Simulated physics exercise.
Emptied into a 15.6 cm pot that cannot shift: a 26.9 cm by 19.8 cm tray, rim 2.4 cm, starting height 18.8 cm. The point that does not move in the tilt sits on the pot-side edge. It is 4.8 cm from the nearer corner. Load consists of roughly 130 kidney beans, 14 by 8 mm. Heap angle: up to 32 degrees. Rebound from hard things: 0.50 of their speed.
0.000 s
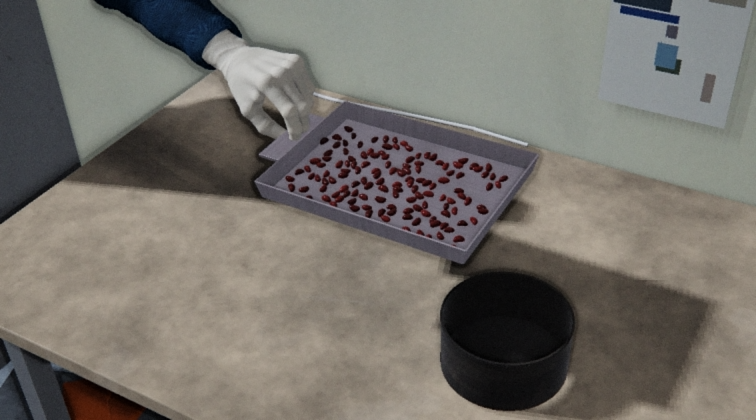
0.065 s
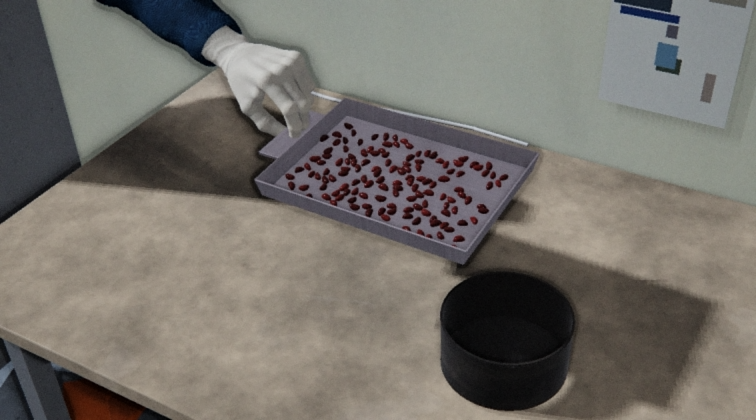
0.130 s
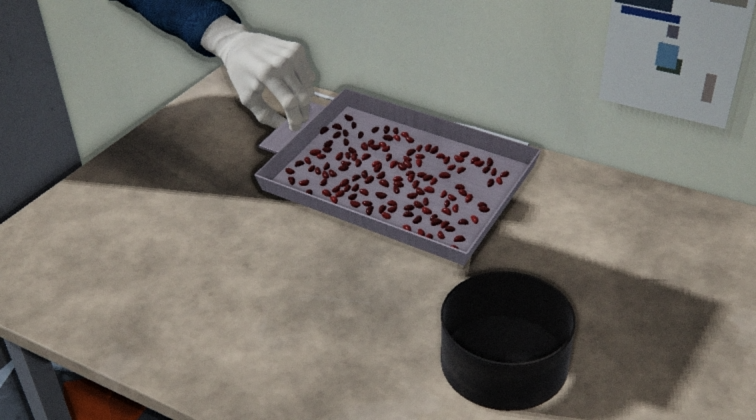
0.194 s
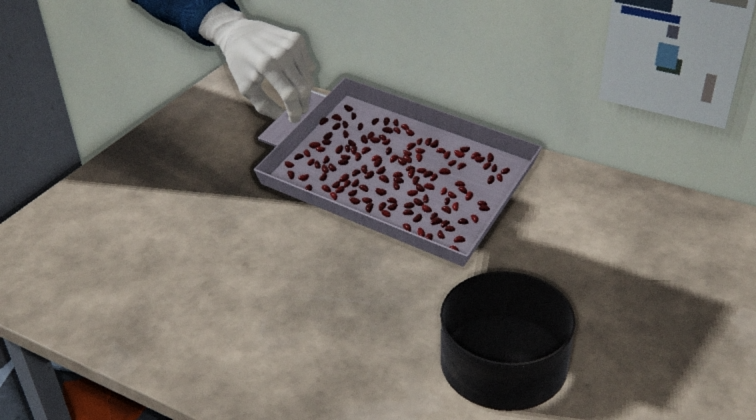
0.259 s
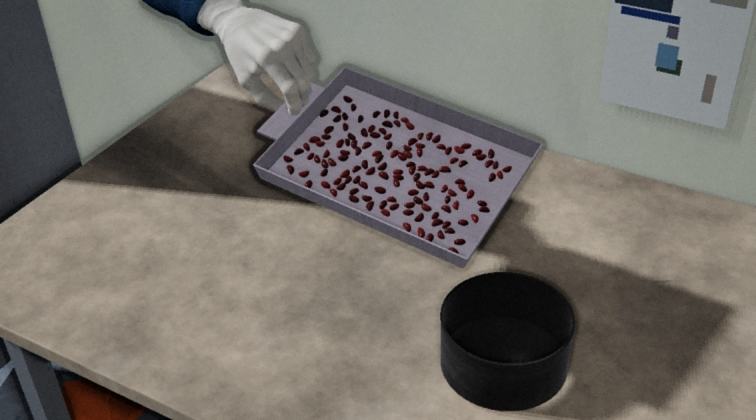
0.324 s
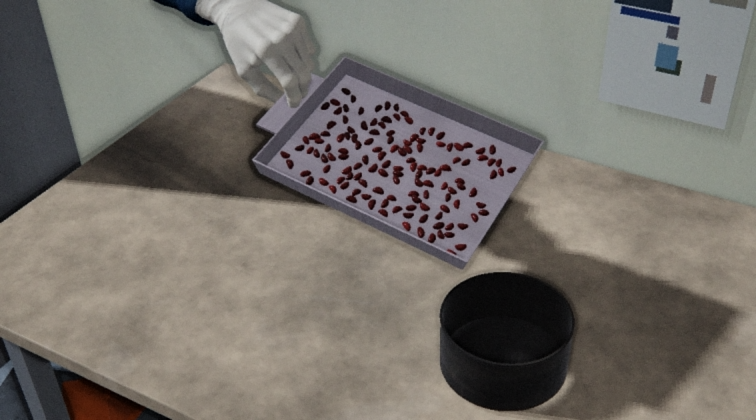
On a mottled worktop, a white-gloved hand gradually tilting a grey tray of dark red beans toward a black pot.
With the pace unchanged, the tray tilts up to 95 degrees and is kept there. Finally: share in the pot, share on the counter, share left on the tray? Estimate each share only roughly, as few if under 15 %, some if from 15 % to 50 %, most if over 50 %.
Roughly: Pot most, counter some, tray few.
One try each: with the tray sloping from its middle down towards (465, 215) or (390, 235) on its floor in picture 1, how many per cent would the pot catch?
About 90 and 35 per cent.
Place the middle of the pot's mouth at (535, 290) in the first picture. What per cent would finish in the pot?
Roughly 0 percent would end up there.
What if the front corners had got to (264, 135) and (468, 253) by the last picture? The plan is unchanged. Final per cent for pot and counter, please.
Per cent by place - pot 90, counter 10.
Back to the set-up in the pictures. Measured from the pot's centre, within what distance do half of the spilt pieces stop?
Distance: Around 16 cm.
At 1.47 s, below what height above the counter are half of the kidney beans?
Median height: Approx. 22 cm.
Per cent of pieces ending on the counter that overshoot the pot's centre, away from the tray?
About 60 per cent.
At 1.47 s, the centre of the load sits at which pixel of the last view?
Near pixel (447, 234).
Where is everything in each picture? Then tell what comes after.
In the first frame, tray tilt 0 degrees, front corners at (261, 180) and (464, 247); middle of the pieces at (397, 184); pot at (507, 316).
In the second frame, tray tilt 1 degrees, front corners at (261, 179) and (464, 247); middle of the pieces at (397, 183).
In the third frame, tray tilt 4 degrees, front corners at (261, 174) and (465, 249), lowest corner right front; middle of the pieces at (398, 179).
In the fourth frame, tray tilt 7 degrees, front corners at (260, 168) and (465, 251), lowest corner right front; middle of the pieces at (398, 175).
In the fifth frame, tray tilt 11 degrees, front corners at (260, 164) and (465, 254), lowest corner right front; middle of the pieces at (398, 172).
In the sixth frame, tray tilt 14 degrees, front corners at (259, 159) and (465, 256), lowest corner right front; middle of the pieces at (398, 169); pot at (507, 316). The tray's pace is about 55 degrees a second.
After 1.01 s, tilt 52 degrees; the tray holds 100 %, the pot 0 %.
After 1.47 s, tilt 77 degrees; the tray holds 90 %, the pot 5 %.
After 2.01 s, tilt 95 degrees; the tray holds 5 %, the pot 60 %.
By 3.3 s all is still; pot 65 %, counter 30 %, tray 0 %.
